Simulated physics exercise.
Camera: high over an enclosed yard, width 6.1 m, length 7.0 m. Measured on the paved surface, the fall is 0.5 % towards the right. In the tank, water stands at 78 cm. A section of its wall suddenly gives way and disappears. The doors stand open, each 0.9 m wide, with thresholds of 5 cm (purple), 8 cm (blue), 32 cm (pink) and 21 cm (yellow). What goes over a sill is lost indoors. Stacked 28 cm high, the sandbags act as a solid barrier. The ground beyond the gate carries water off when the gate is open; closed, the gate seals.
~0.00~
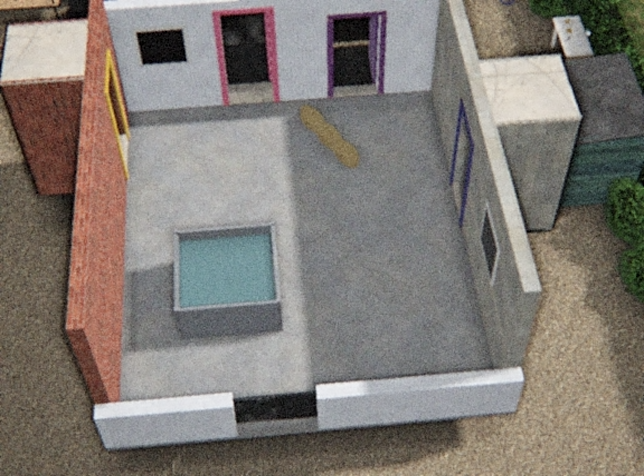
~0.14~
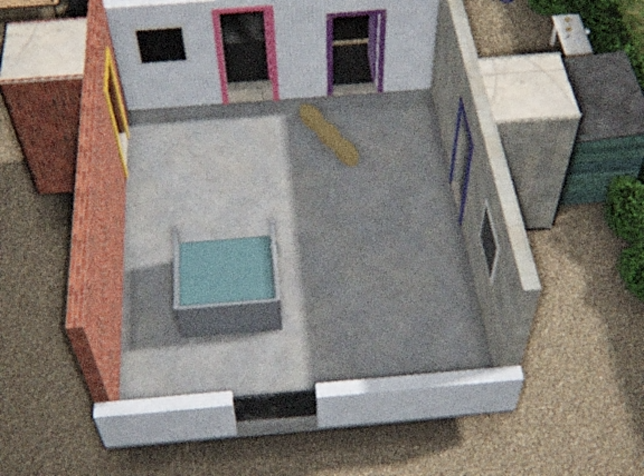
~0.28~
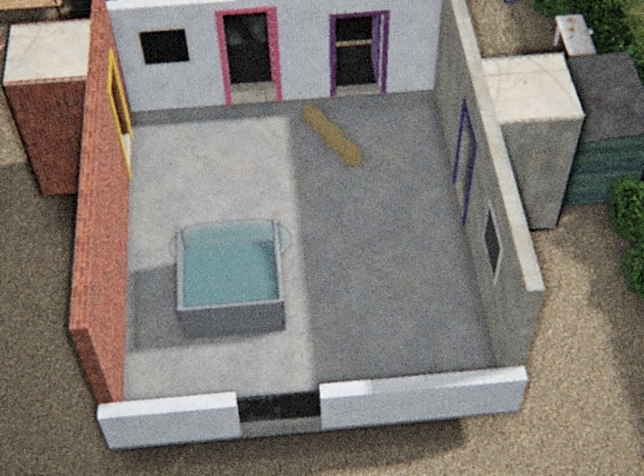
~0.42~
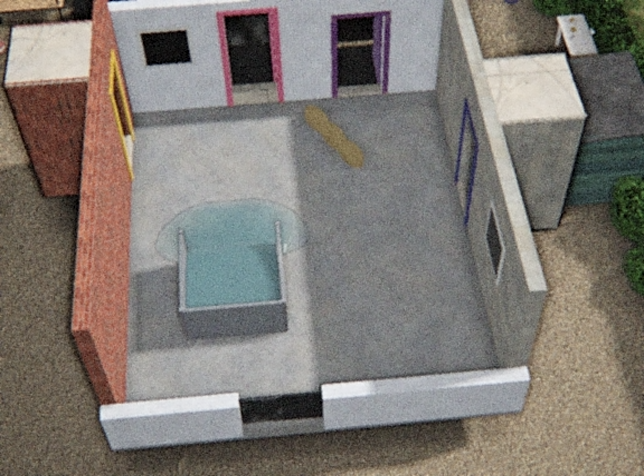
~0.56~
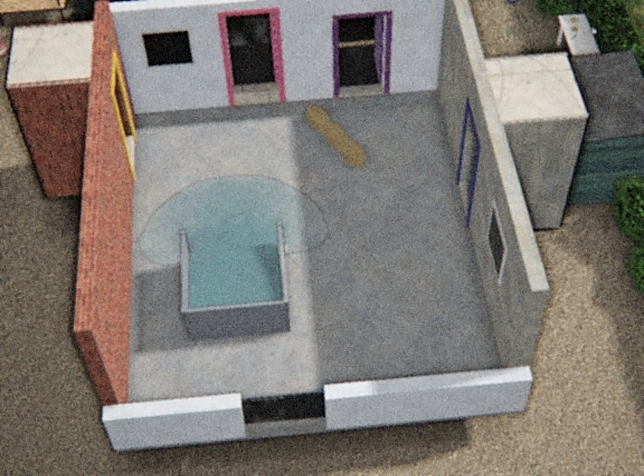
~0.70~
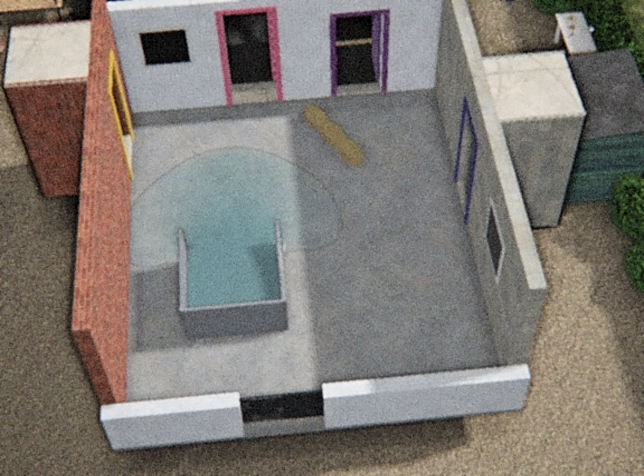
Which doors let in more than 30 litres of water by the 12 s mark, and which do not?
By then, the purple door does not, the blue door does not, the pink door does not, the yellow door does not.
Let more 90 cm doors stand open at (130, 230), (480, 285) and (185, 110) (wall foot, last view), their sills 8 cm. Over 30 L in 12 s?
Less, less, more.
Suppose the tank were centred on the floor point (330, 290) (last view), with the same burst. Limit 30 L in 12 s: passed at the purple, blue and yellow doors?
So the purple door tops the limit, the blue door keeps within it and the yellow door keeps within it.
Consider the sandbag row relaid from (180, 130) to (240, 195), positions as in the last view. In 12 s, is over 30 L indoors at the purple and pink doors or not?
Note - purple: Limit exceeded; pink: Limit held.
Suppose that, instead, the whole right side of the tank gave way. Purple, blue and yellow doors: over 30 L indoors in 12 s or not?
So purple tops it, blue tops it, yellow stays lower.
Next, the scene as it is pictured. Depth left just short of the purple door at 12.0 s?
Around 5.0 cm deep.
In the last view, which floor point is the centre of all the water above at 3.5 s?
About (243, 168).
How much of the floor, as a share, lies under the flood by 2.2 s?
Close to 40 in a hundred.
After 1.4 s water covers 35 % of the floor and is deepest (27 cm) near (233, 110); purple door not reached, blue door not reached, pink door 28 cm at the sill, 0 L in, yellow door 11 cm at the sill, 0 L in.
After 2.2 s water covers 40 % of the floor and is deepest (40 cm) near (142, 130); purple door 4 cm at the sill, 0 L in, blue door not reached, pink door 31 cm at the sill, 0 L in, yellow door 12 cm at the sill, 0 L in.
After 3.5 s water covers 45 % of the floor and is deepest (21 cm) near (263, 154); purple door 6 cm at the sill, 1 L in, blue door not reached, pink door 20 cm at the sill, 0 L in, yellow door 17 cm at the sill, 2 L in.
After 7.0 s water covers 80 % of the floor and is deepest (10 cm) near (466, 257); purple door 2 cm at the sill, 2 L in, blue door 8 cm at the sill, 0 L in, pink door 7 cm at the sill, 0 L in, yellow door 5 cm at the sill, 2 L in.
After 12.0 s water covers 95 % of the floor and is deepest (10 cm) near (258, 345); purple door 5 cm at the sill, 2 L in, blue door 5 cm at the sill, 1 L in, pink door 3 cm at the sill, 0 L in, yellow door 3 cm at the sill, 2 L in.
